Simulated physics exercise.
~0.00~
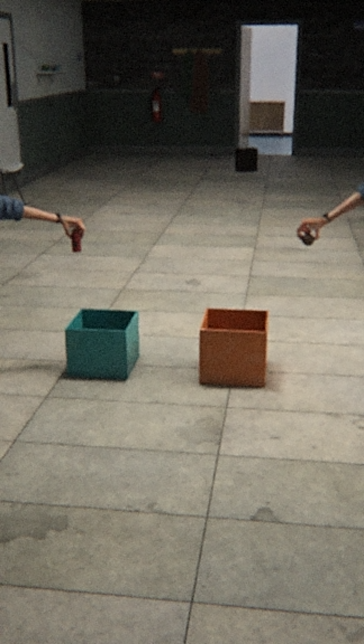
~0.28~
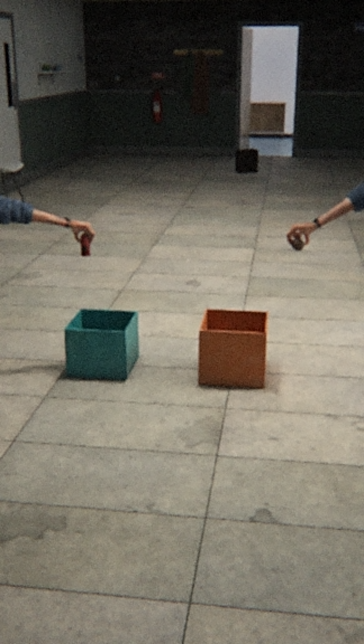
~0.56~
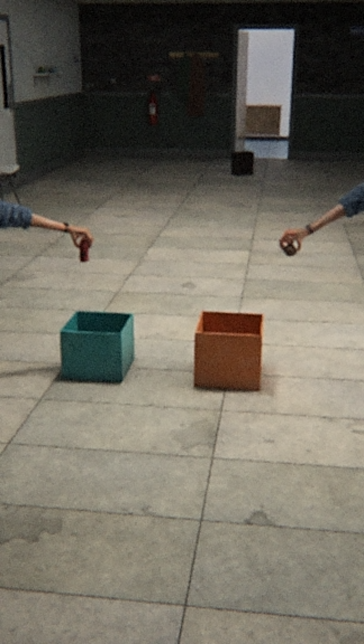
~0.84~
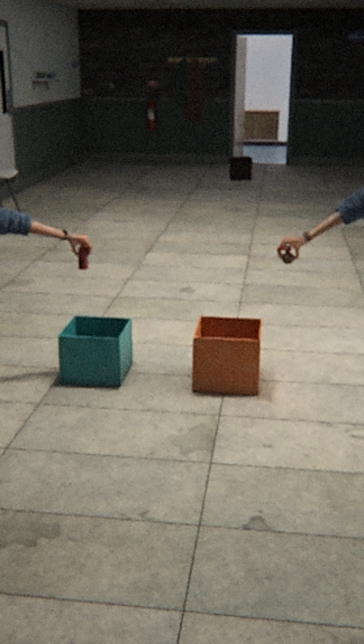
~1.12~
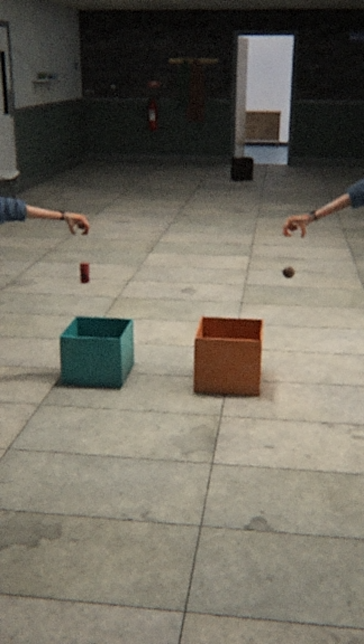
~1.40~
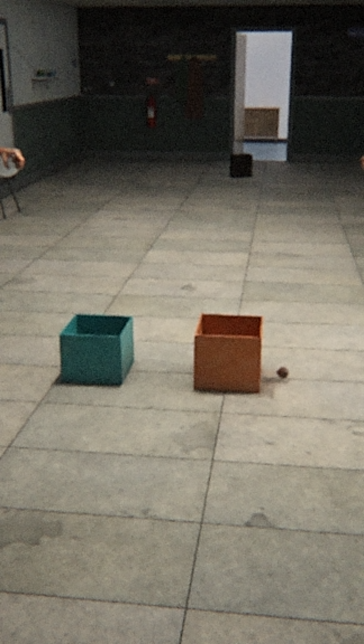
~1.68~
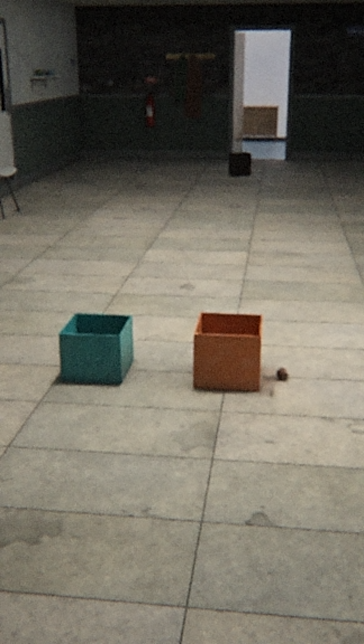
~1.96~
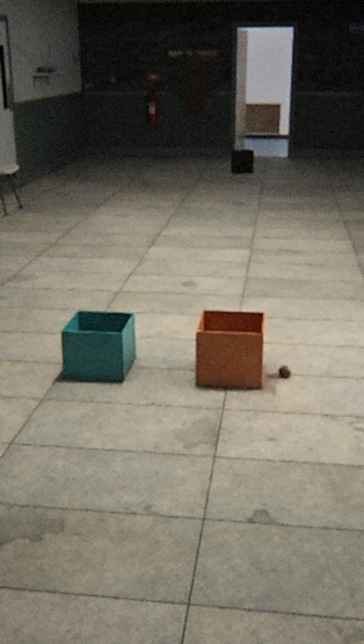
In a dim room with a tiled floor, a teal box and an orange box stand side by side, while a hand reaches in from each side. The left hand holds a small red shaker upright, and the right holds a small brown onion. Both hands ease inward a little and pause above the floor. They open, and the two things fall as the arms draw back out of view. The red shaker drops out of sight into the teal box, but the onion misses the orange box and rests on the floor just to its right.
